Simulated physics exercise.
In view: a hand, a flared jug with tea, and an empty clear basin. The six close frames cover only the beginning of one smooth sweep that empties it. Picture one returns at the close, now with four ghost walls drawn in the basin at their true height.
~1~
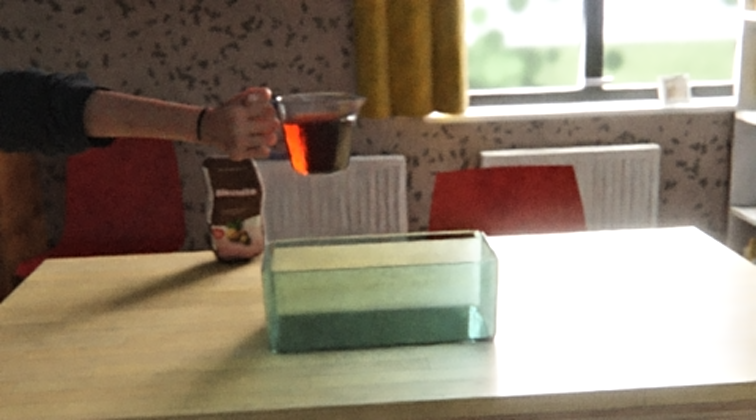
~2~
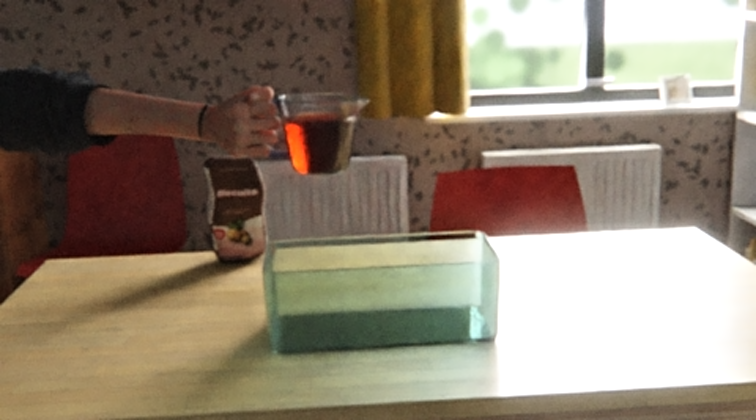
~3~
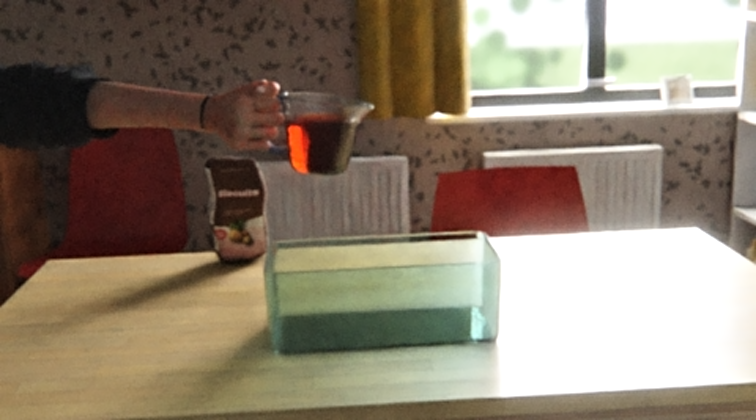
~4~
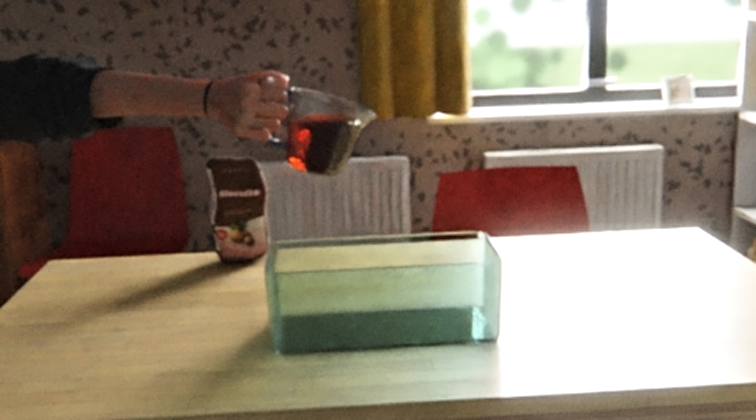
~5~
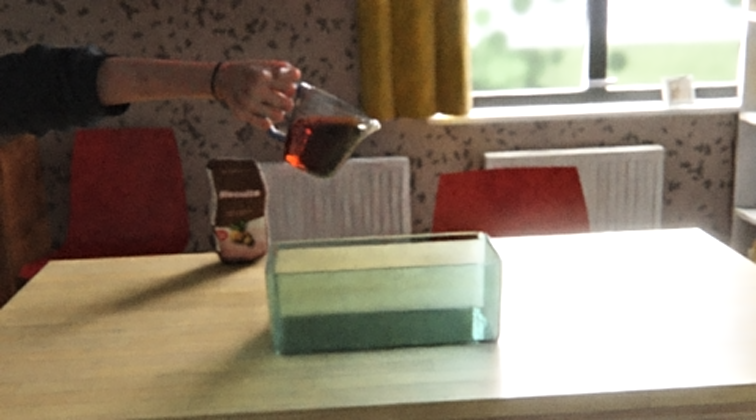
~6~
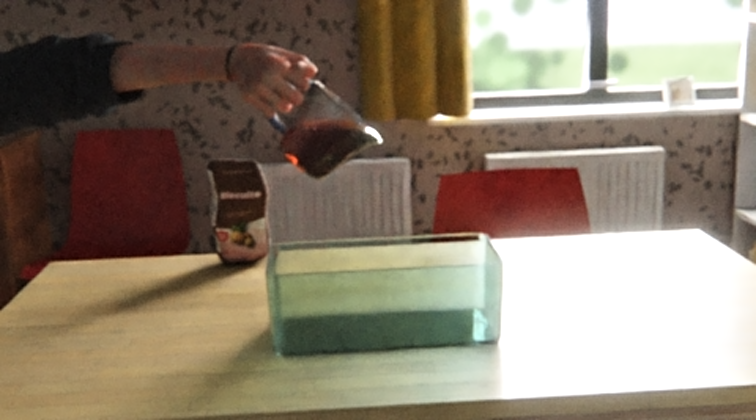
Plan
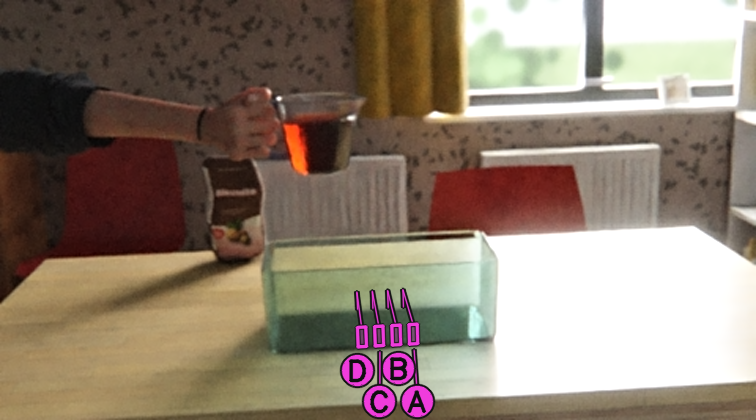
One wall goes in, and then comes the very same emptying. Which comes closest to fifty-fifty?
Position A does it best.
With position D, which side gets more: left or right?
The right one.
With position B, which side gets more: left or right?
The right one.
On the marked copy, A at (414, 349); B at (397, 350); C at (379, 351); D at (362, 352).
Choosing A, about 51 % ends left of the wall and 45 % right of it; 4 % is lost outside.
Choosing B, about 13 % ends left of the wall and 81 % right of it; 6 % is lost outside.
Choosing C, about 9 % ends left of the wall and 86 % right of it; 5 % is lost outside.
Choosing D, about 12 % ends left of the wall and 82 % right of it; 6 % is lost outside.
